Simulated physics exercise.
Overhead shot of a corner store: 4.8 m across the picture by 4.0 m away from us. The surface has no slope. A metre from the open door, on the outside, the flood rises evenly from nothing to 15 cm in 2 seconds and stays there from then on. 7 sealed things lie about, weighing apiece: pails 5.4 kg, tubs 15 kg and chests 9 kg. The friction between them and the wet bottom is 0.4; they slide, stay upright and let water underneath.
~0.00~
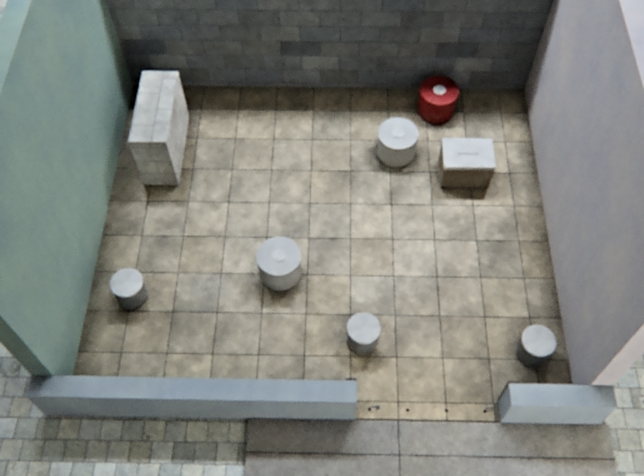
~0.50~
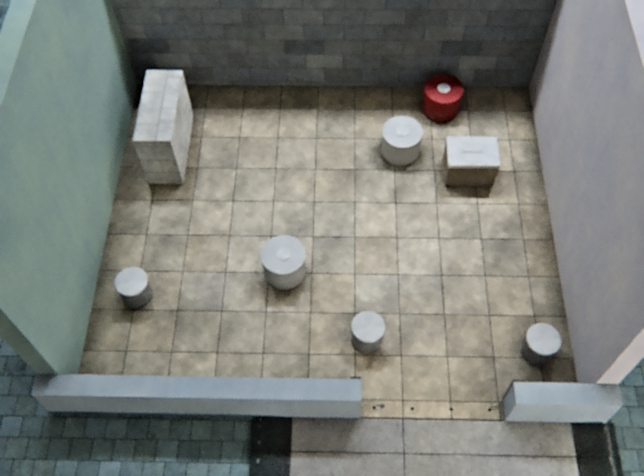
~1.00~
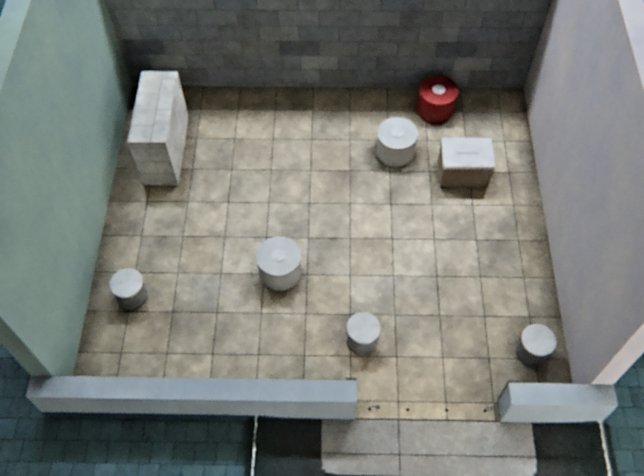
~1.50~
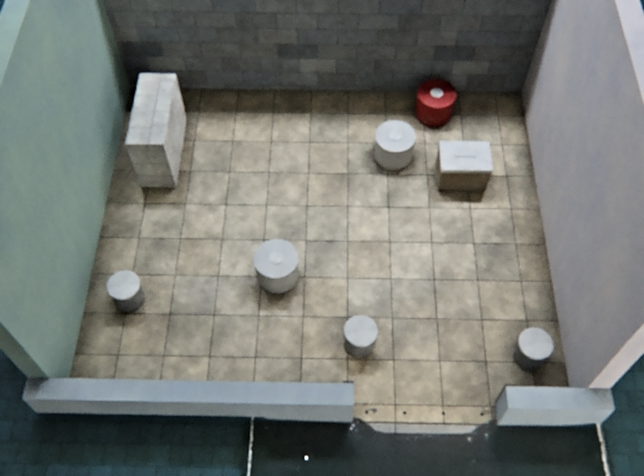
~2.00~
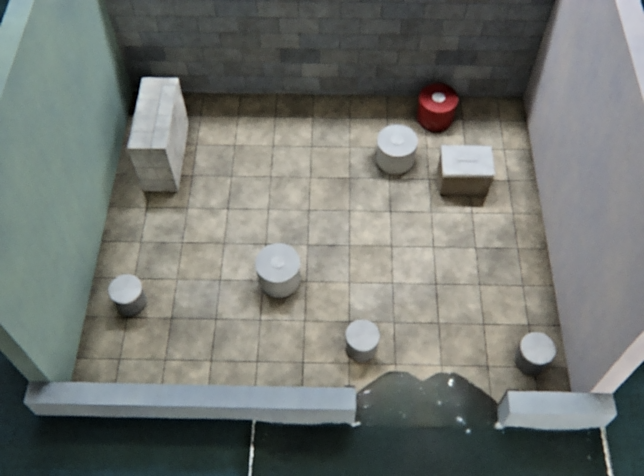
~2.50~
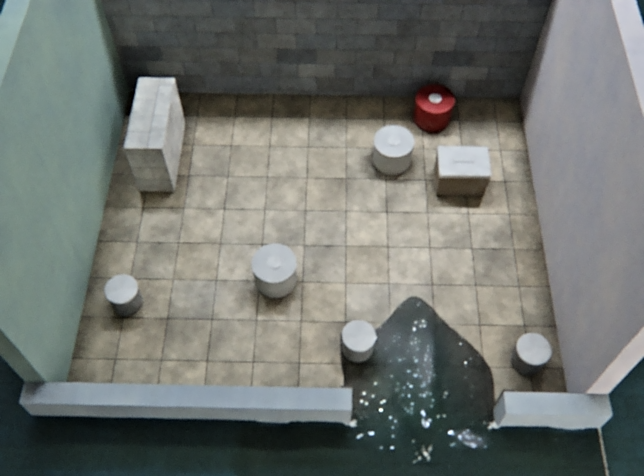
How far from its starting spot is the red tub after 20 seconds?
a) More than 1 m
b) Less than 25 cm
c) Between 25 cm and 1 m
a, more than 1 m.
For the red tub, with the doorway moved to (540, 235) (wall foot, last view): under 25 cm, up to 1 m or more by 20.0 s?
In that case the red tub would have shifted a modest distance.
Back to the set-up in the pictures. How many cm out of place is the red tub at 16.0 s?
I'd put it at around 140 cm.
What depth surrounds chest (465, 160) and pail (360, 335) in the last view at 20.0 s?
Roughly 11 and 9 cm.
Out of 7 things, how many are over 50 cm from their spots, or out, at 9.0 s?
3.
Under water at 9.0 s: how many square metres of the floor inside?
Wet area: Approx. 17 m2.
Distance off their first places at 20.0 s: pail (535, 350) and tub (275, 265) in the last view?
In turn: 50 cm, 0 cm.
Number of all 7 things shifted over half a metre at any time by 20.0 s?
5.
After 4.0 s the red tub is near (435, 98), 0.0 m from its start, aground; 0 afloat.
After 9.0 s the red tub is near (387, 95), 0.6 m from its start, aground; 1 afloat.
After 16.0 s the red tub is near (308, 99), 1.5 m from its start, afloat; 4 afloat.
After 20.0 s the red tub is near (204, 122), 2.7 m from its start, afloat; 6 afloat.
